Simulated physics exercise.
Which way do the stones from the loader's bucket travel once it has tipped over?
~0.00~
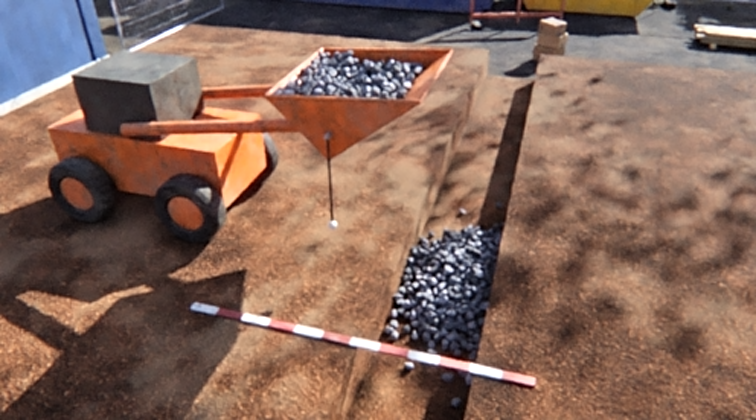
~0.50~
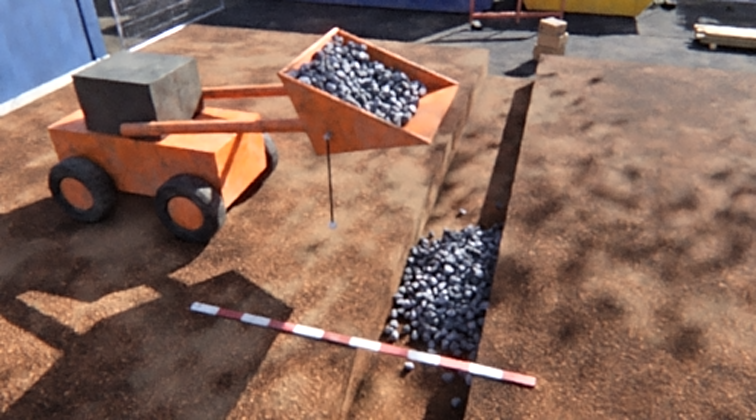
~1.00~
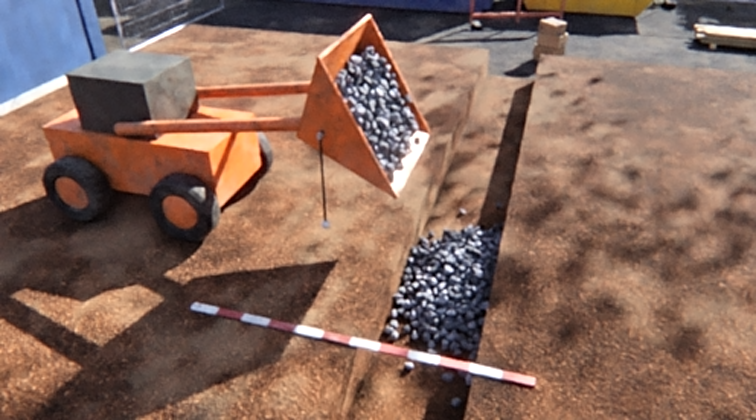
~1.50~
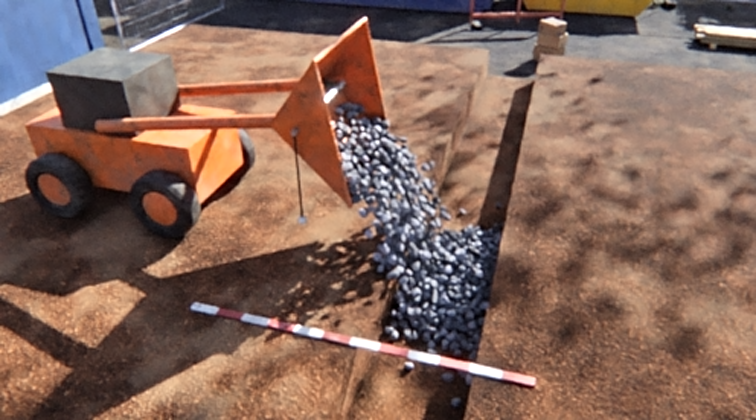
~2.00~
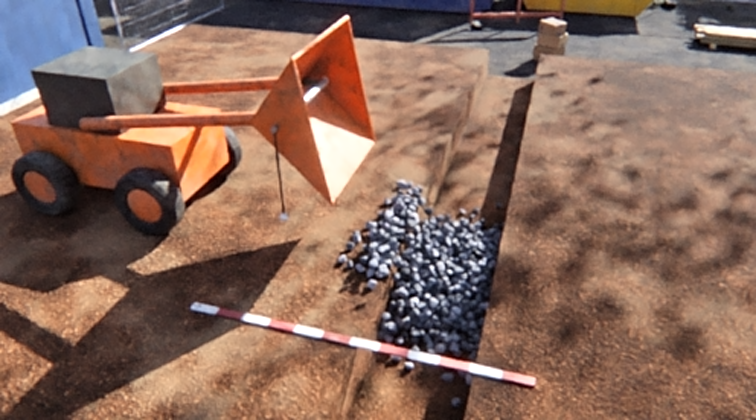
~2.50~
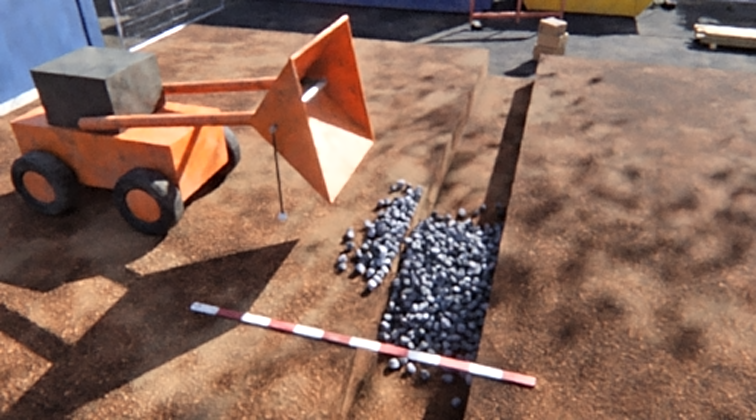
The stones move down, pouring out of the tipped bucket onto the ground and into the trench.
